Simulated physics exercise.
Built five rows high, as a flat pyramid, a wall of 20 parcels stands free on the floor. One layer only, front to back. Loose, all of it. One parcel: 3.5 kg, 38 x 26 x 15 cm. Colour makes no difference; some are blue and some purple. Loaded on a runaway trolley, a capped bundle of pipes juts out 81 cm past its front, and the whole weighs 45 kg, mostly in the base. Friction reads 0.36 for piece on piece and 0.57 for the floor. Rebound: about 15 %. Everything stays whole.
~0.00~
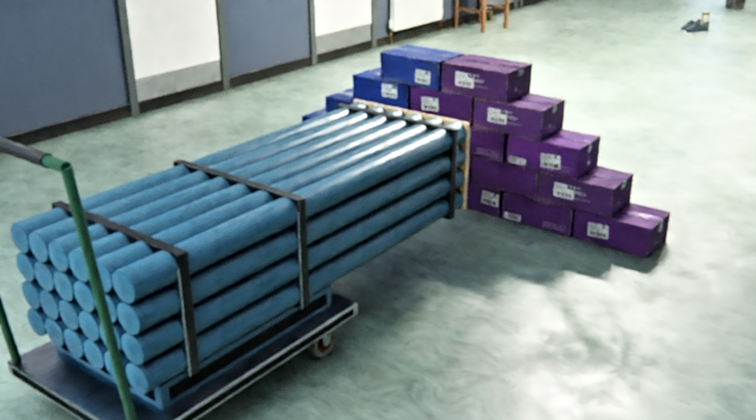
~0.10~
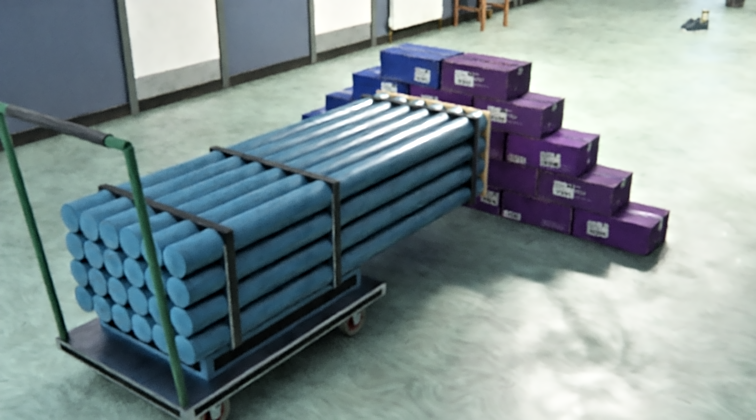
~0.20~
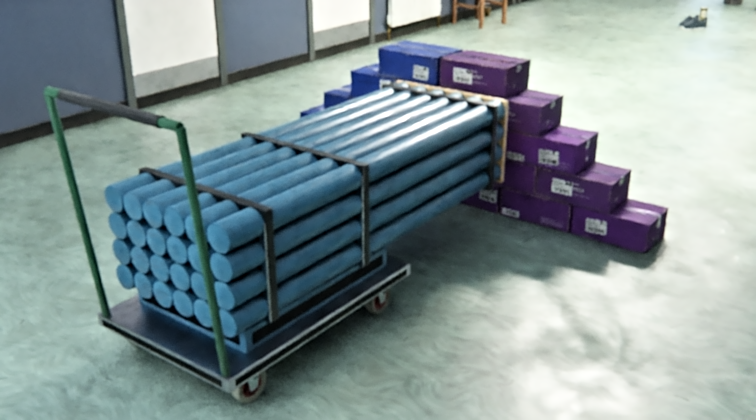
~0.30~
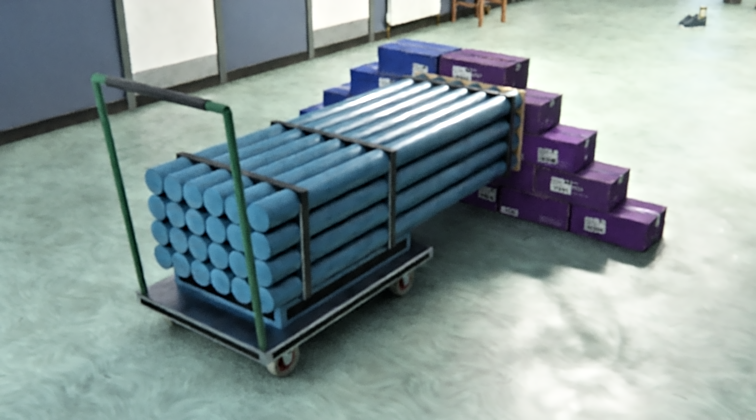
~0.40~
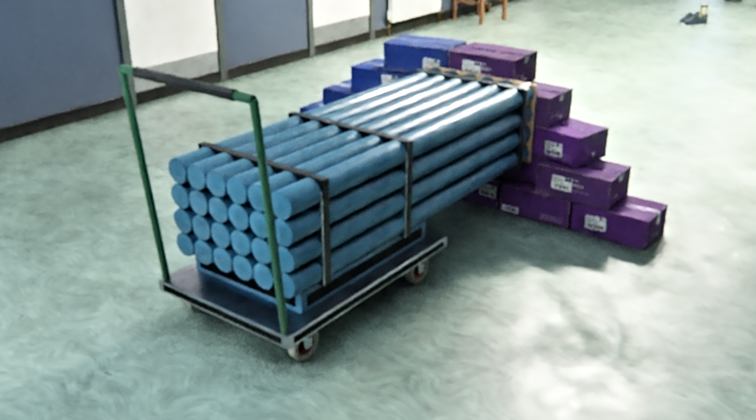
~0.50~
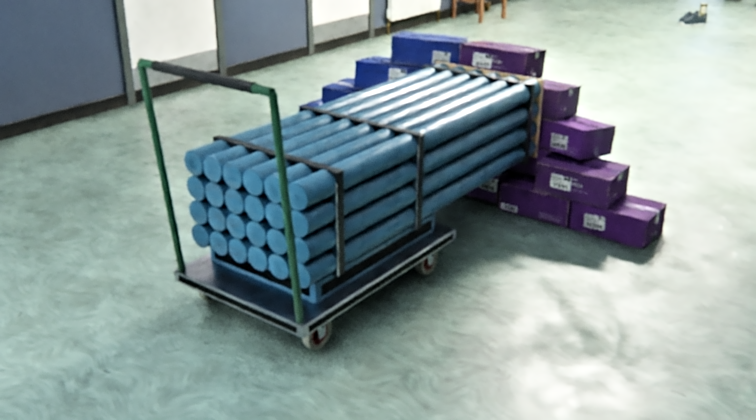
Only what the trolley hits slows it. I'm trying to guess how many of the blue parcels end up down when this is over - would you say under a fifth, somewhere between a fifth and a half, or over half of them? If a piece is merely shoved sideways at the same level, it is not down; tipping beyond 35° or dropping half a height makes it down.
I would say somewhere between a fifth and a half of them.
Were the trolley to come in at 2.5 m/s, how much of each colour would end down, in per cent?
Share down, in per cent: Purple 60, blue 30.
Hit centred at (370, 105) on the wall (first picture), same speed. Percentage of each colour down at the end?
Result - purple: 50 %; blue: 70 %.
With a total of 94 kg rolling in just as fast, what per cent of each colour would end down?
Result: Purple 60 and blue 30 in a hundred.
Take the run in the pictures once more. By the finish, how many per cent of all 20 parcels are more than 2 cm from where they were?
Shifted share: 55 %.
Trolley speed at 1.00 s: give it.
Roughly 0.2 m/s.
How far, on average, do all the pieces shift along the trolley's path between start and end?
Roughly 45 cm.
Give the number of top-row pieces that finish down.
Count: 2.
By 0.60 s, load 21 cm past the wall's line, still rolling; none of the 9 blue parcels down (0 of 20 in all colours); top blue parcel tilted 17°; top purple parcel tilted 17°.
By 0.76 s, load 29 cm past the wall's line, still rolling; 3 of the 9 blue parcels down (11 of 20 in all colours); top blue parcel tilted 40°, 11 cm lower; top purple parcel tilted 39°, 15 cm lower.
By 1.00 s, load 37 cm past the wall's line, still rolling; 3 of the 9 blue parcels down (11 of 20 in all colours); top blue parcel on its side; top purple parcel on its side.
By 1.32 s, load 43 cm past the wall's line, still rolling; 3 of the 9 blue parcels down (11 of 20 in all colours); top blue parcel tilted 51°, 52 cm lower; top purple parcel upside down.
When it is over (2.4 s), load 72 cm past the wall's line, still rolling; 3 of the 9 blue parcels down (11 of 20 in all colours); top blue parcel 61 cm lower; top purple parcel upside down. That is 33 per cent. In pixels of the last frame, middles, top blue parcel near (456, 81), top purple parcel near (556, 114).
